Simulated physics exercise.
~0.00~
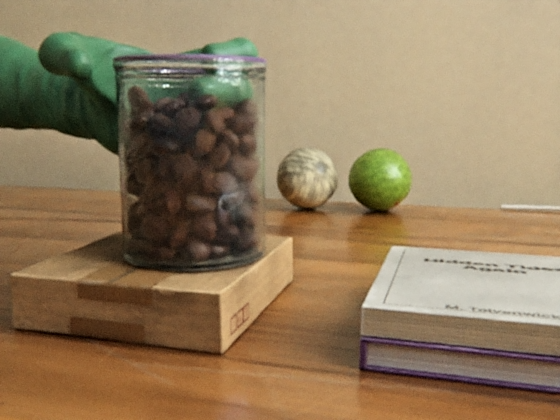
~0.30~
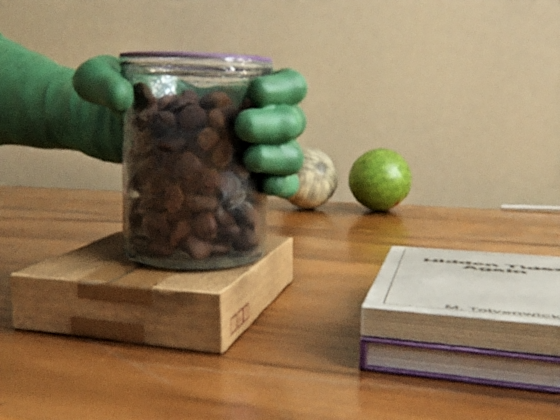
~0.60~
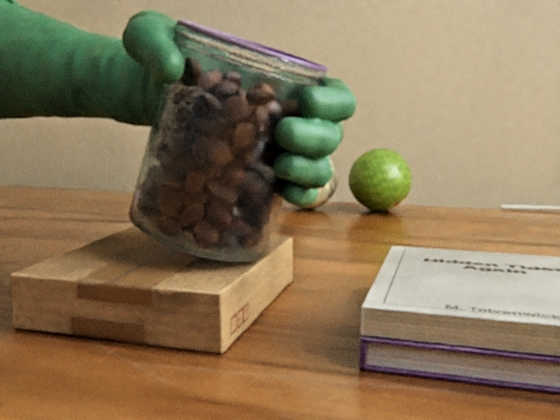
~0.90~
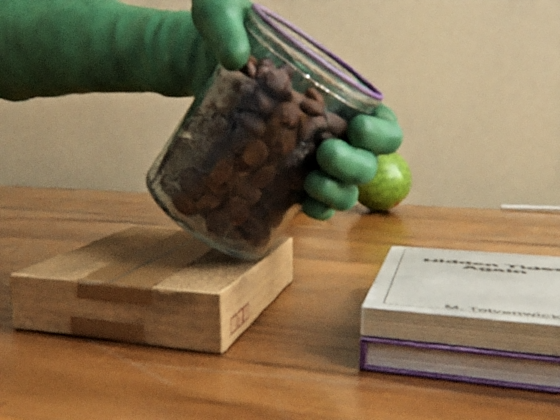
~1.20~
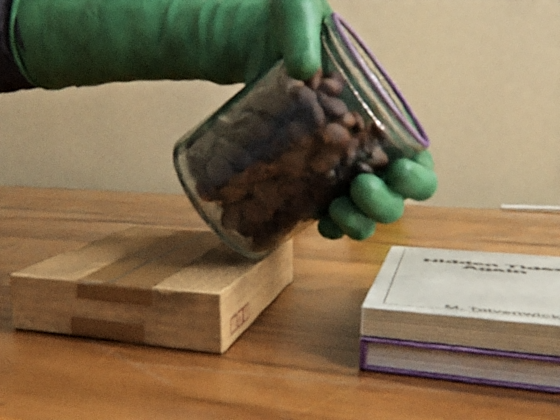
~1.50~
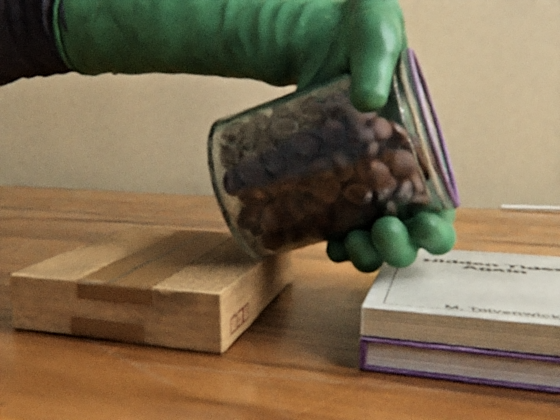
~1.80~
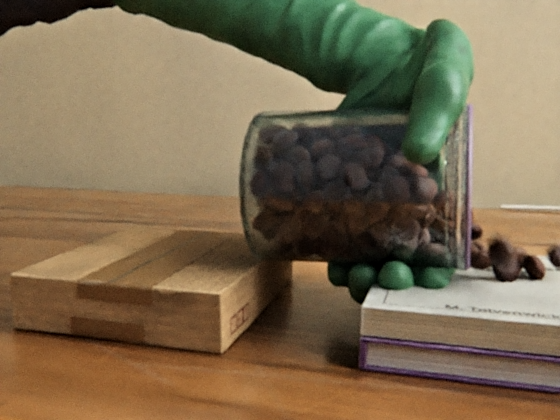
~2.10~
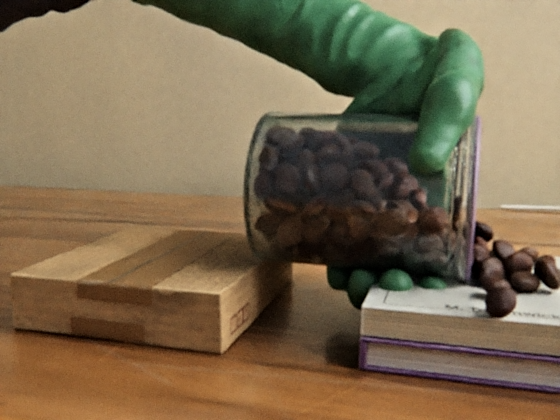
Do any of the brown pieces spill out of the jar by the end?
Yes, some of the brown pieces come out of the jar's mouth and lie on top of the books, while most stay inside.
